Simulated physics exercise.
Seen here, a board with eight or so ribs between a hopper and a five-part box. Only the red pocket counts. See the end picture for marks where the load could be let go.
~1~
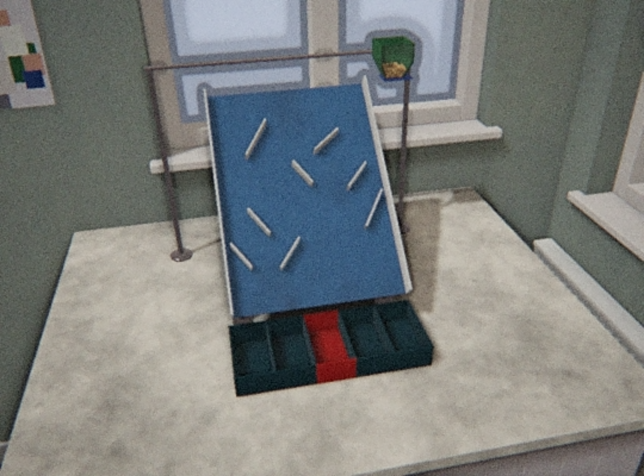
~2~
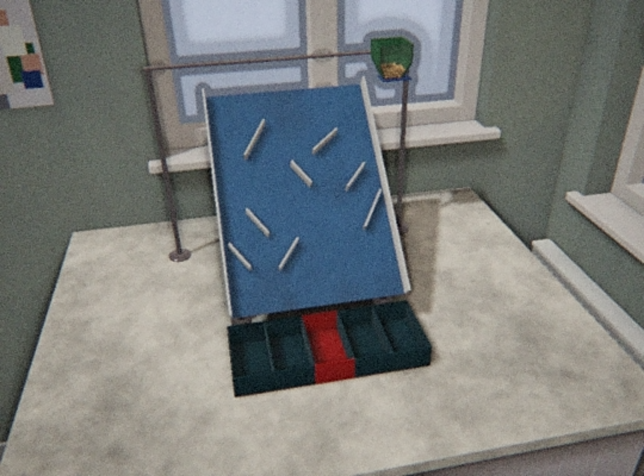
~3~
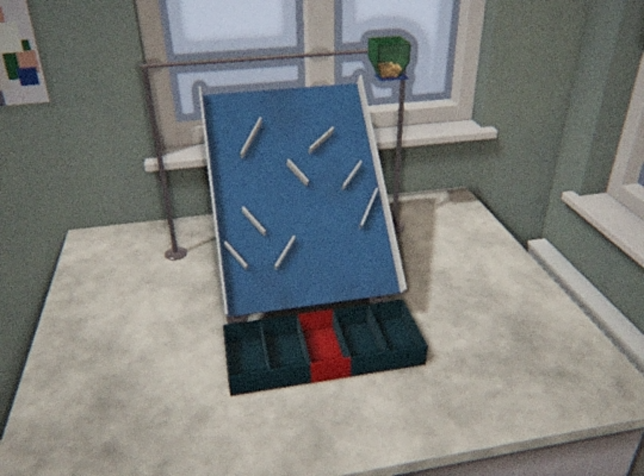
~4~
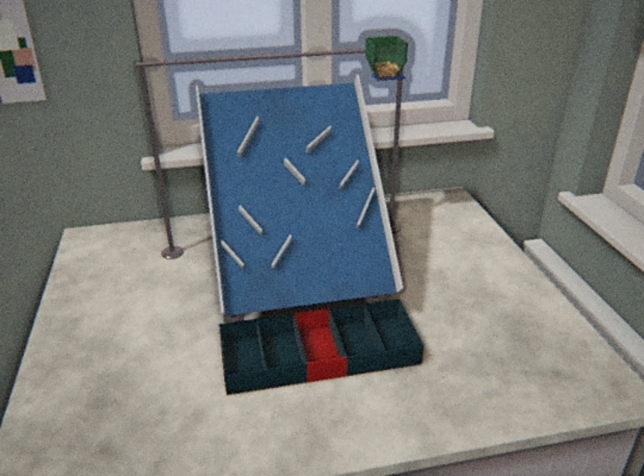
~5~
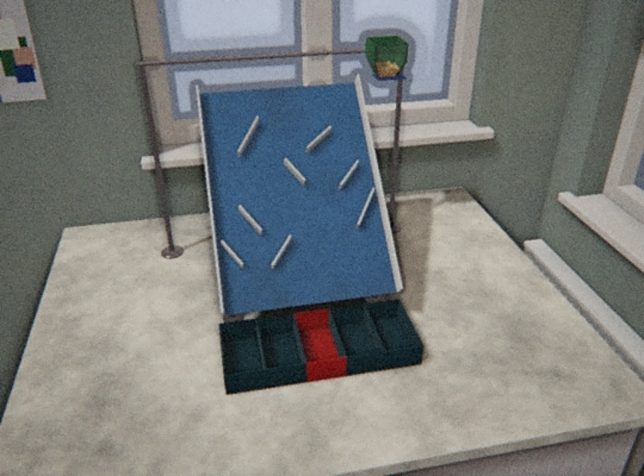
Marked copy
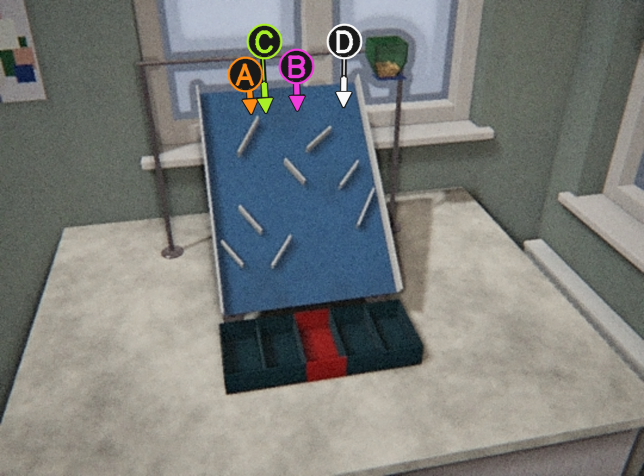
On a pale tabletop by a window, a ribbed blue board stands still beneath a green hopper.
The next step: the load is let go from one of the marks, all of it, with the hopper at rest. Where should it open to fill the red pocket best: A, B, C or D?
I would pick mark D.
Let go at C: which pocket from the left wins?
The first.
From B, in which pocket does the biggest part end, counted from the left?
It is the fourth one.
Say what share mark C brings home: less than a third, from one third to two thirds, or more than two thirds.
It is less than a third.
On the marked copy, mark A meets the board at (250, 108); mark B meets the board at (297, 105); mark C meets the board at (265, 107); mark D meets the board at (343, 101).
With A, a small part in the red pocket, nearly all in other pockets.
With B, none in the red pocket, most in other pockets, a small part held on the board.
With C, a small part in the red pocket, most in other pockets.
With D, about half in the red pocket, about half in other pockets.
